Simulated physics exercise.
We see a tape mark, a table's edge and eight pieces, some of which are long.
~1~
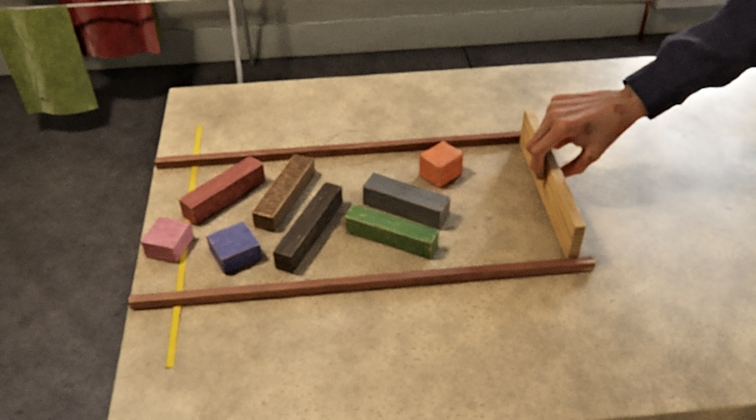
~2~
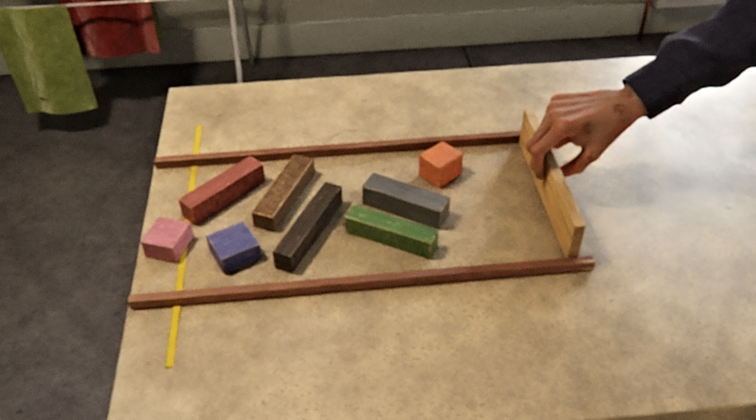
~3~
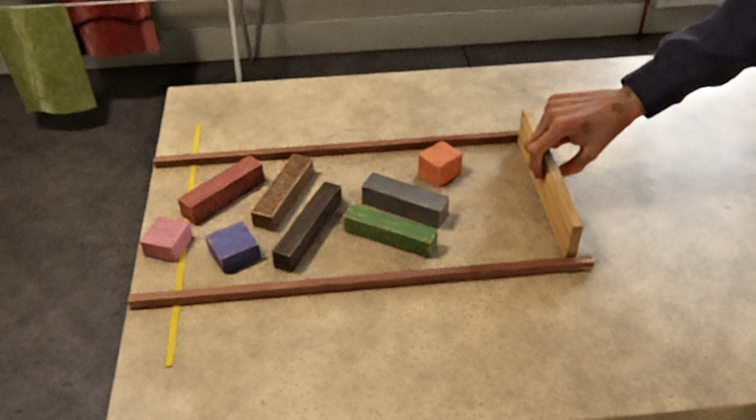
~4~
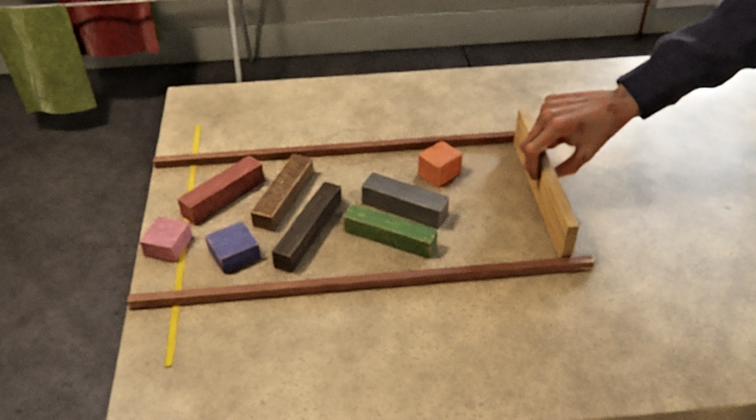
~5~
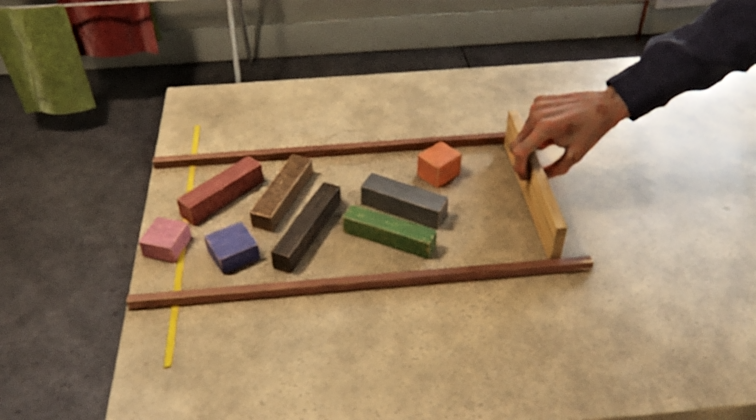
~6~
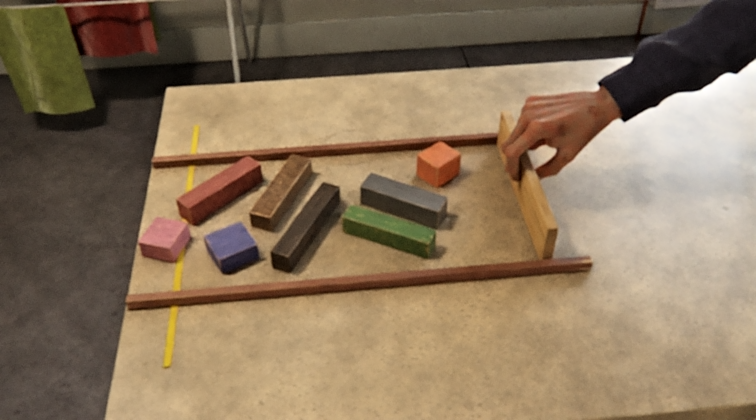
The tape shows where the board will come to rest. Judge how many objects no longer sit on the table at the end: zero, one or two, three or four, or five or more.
No longer on the table: Five or more.
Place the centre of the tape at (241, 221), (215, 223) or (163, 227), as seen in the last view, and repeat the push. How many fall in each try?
In that order 0, 2 and 7.
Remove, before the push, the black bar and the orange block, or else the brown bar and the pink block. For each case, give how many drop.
The number is 3 for the first case and 3 for the second.
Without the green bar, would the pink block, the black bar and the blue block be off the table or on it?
Pink block: Is gone; black bar: Is still there; blue block: Is gone.
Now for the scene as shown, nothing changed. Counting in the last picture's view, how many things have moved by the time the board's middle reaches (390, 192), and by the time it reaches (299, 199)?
That makes 4 at the first spot and 7 at the second.
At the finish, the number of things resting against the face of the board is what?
3 of them.
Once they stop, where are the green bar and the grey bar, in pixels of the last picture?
The green bar stops around (147, 251); the grey bar around (152, 212).
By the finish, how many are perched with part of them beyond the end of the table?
The number is 2.
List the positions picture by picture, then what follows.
Pink block (168, 239); red bar (224, 190); blue block (234, 247); board (549, 180); tape (187, 226), in the first picture.
Red bar (223, 189); board (549, 180), in the second picture.
Blue block (233, 246); grey bar (405, 200), in the third picture.
Pink block (167, 239); brown bar (284, 191), in the fourth picture.
Red bar (222, 190); green bar (389, 231), in the fifth picture.
Pink block (165, 239); red bar (221, 189); blue block (232, 247); board (524, 182); tape (184, 226), in the sixth picture.
Soon after, none off yet; pink block at rest near (165, 239); red bar at rest near (221, 189); blue block at rest near (232, 247).
After that, none off yet; pink block at rest near (165, 239); red bar moving near (212, 187); blue block moving near (223, 248).
And then, none off yet; pink block displaced about its own width near (136, 244); red bar displaced about its own width near (140, 187); blue block displaced well along near (155, 271).
In the end, the number that fall off is five or more; gone, black bar, brown bar, blue block, red bar and pink block.
